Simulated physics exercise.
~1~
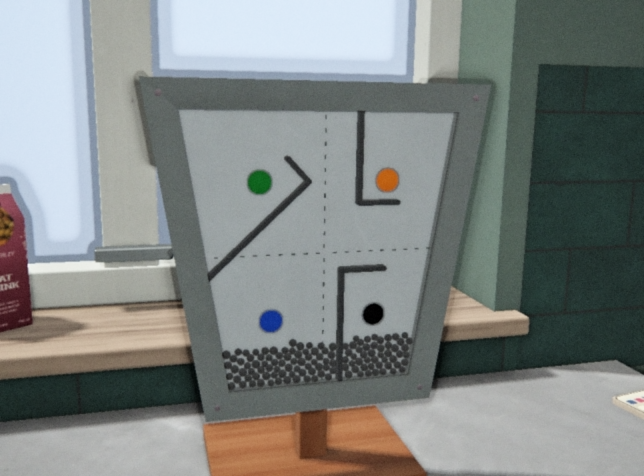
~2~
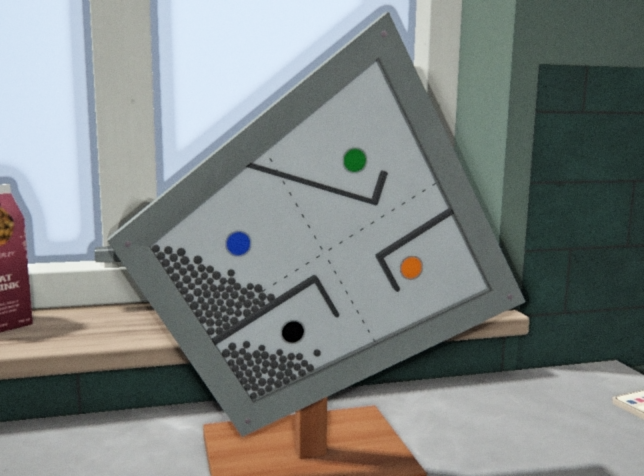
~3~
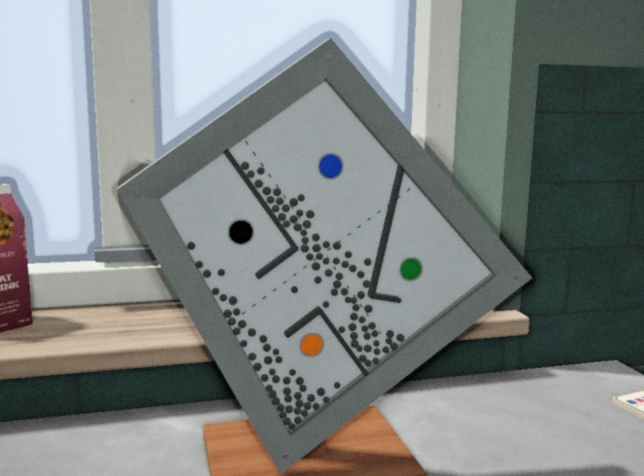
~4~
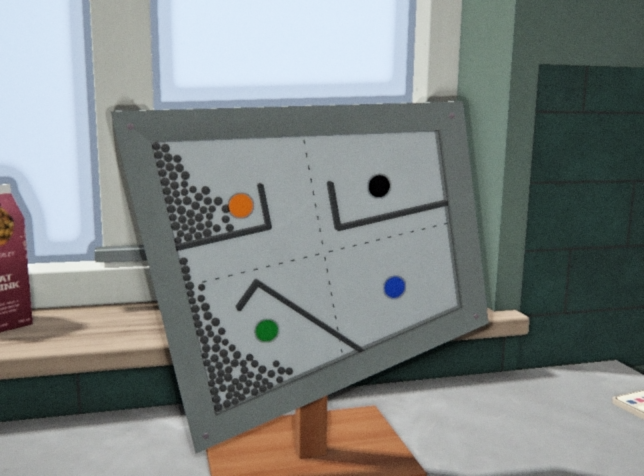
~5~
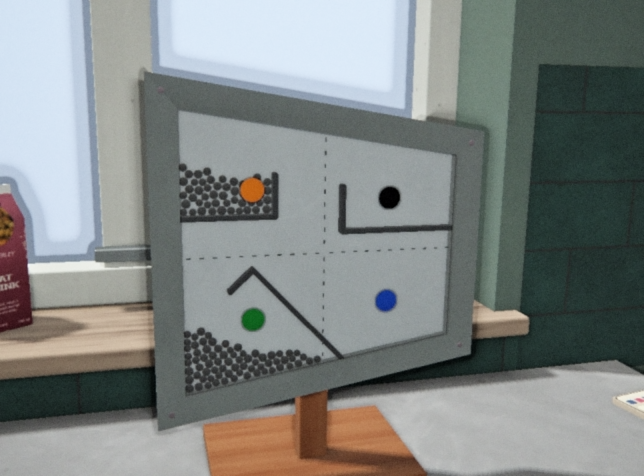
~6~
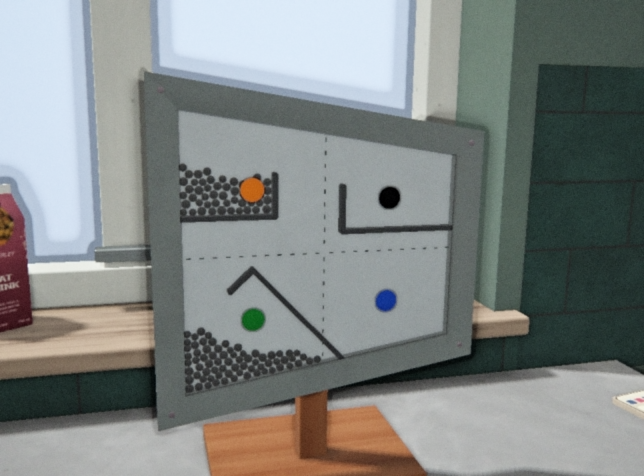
A grey-framed case with a pale panel stands on a wooden base on a counter before a window, seen from the front. Dark beads lie along its bottom, with green and orange stickers above, blue and black below, and dark bars between them. The case turns clockwise, and the beads heap at the left around the blue and black stickers. It turns further, and they spill down past the orange and green ones. It comes round onto its side and rests, the beads settled in two piles at the left, by the orange sticker above and the green below.
